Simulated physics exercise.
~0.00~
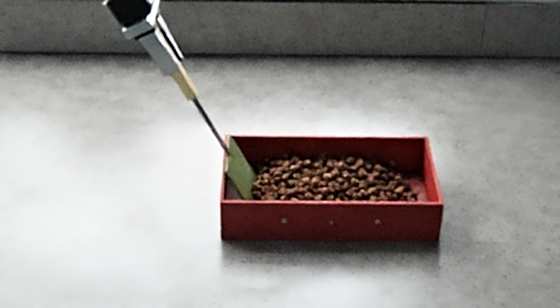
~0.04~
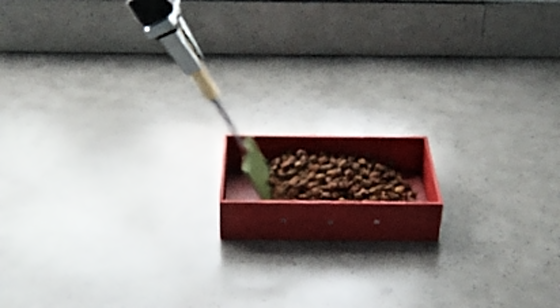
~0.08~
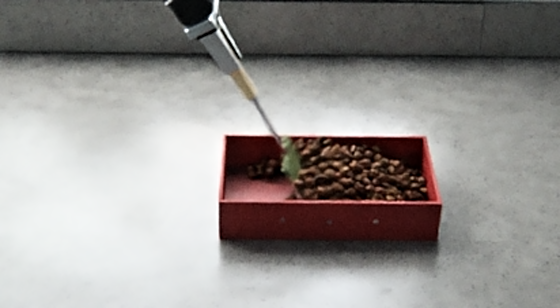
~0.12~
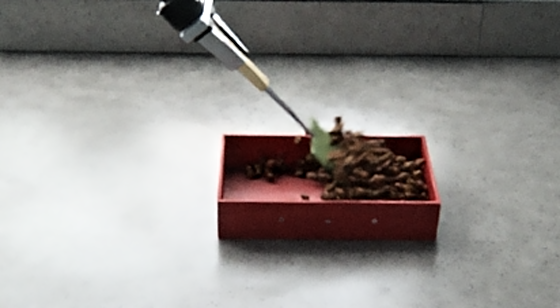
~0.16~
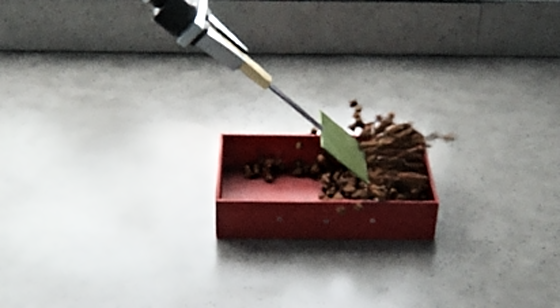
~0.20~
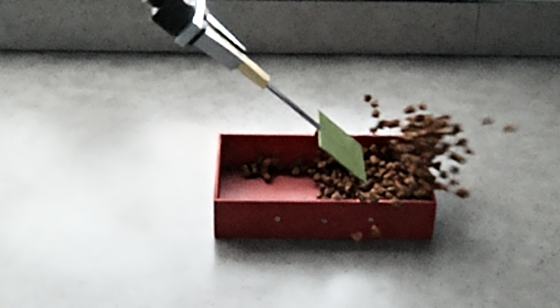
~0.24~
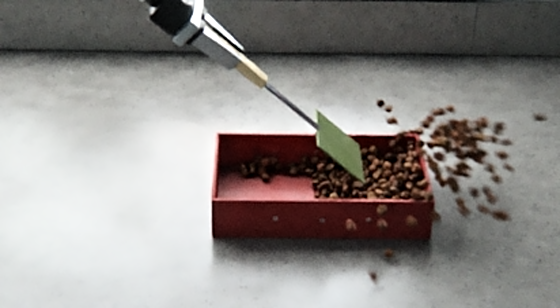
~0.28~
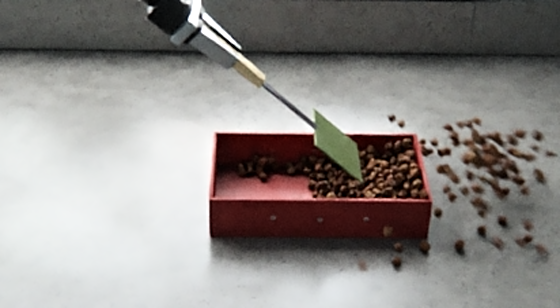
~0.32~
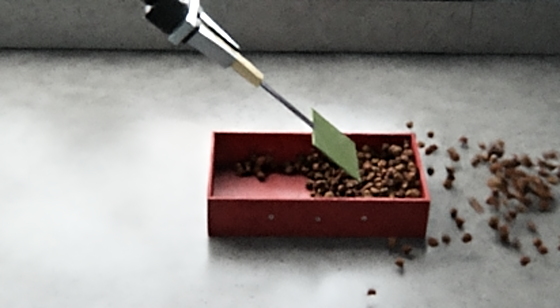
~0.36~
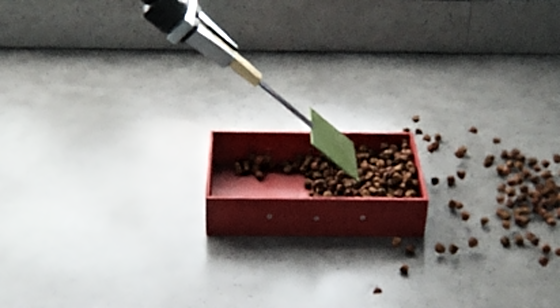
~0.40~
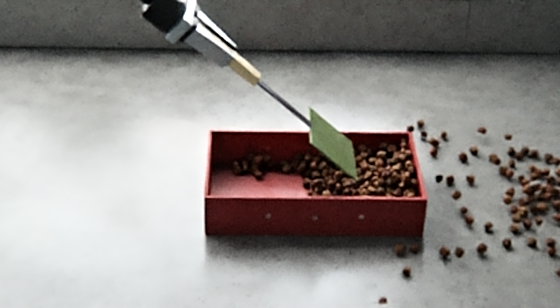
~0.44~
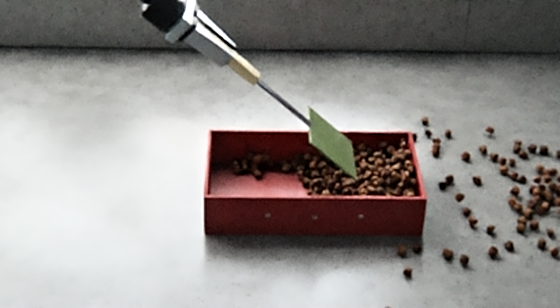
On a grey, concrete-like surface, a shallow red trough holds a heap of small brown pellets, with a robot arm's green paddle dipped in at its left end. The paddle sweeps right through the pellets, bunching them into a steeper pile and leaving a mostly bare patch behind it. As it tilts and rises slightly, the pile surges up and a spray of pellets flies over the right end. The paddle stops while the pellets scatter, dropping and spreading to the right. Finally, many lie strewn across the surface, while most remain heaped in the trough against the still paddle.
